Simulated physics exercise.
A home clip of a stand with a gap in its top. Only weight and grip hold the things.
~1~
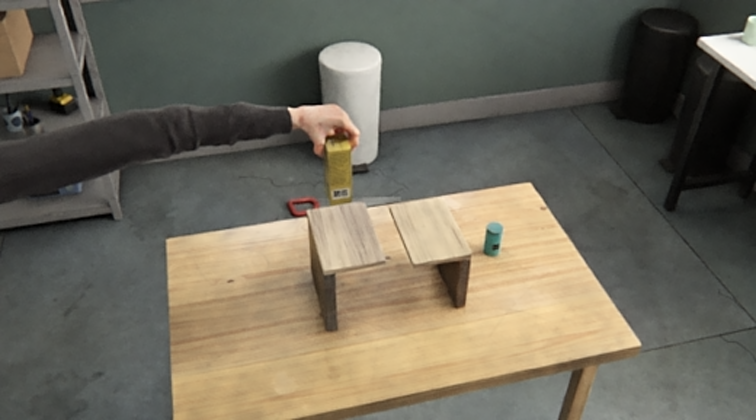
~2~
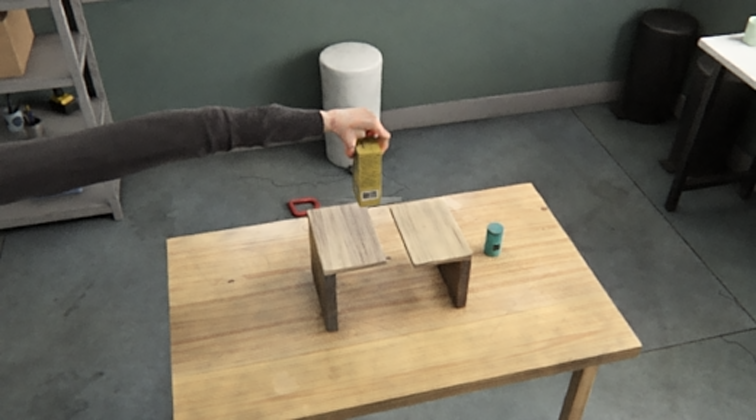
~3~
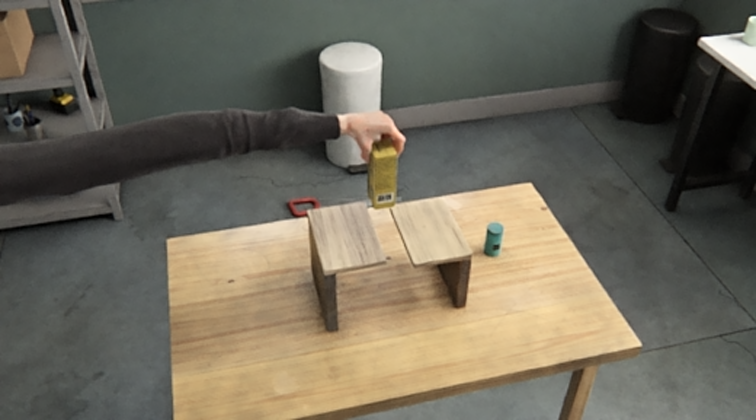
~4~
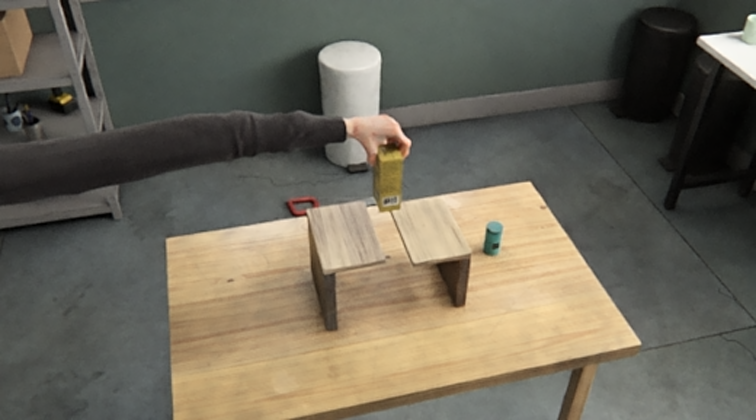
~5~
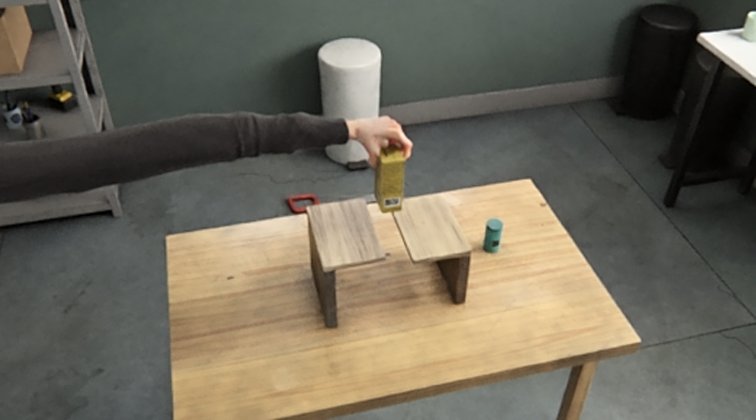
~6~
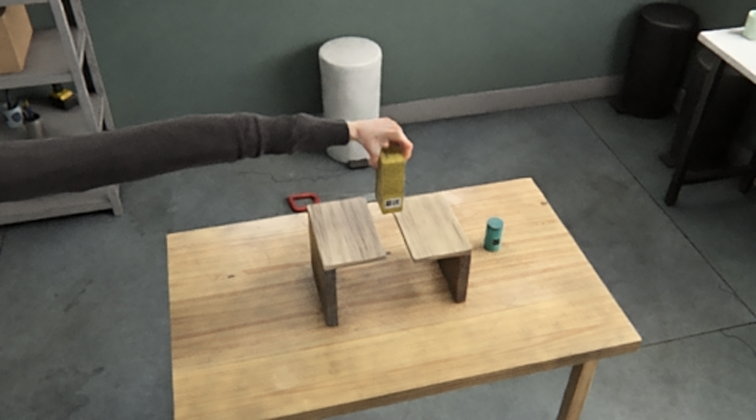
A hand moves a yellow carton right and holds it above a gapped wooden stand.
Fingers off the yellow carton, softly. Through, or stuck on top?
It reaches the table.
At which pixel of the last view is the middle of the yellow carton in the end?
Around (387, 263).
Then, 0.20 s past the last view, yellow carton displaced about its own width near (389, 195).
Then, 0.30 s past the last view, yellow carton displaced well along near (388, 238).
Then, 0.40 s past the last view, yellow carton displaced well along near (387, 257).
Finally, moved from the start, yellow carton; turquoise shaker still in place. Final places as the last picture's camera would see them, yellow carton near (387, 263). The carton drops through.
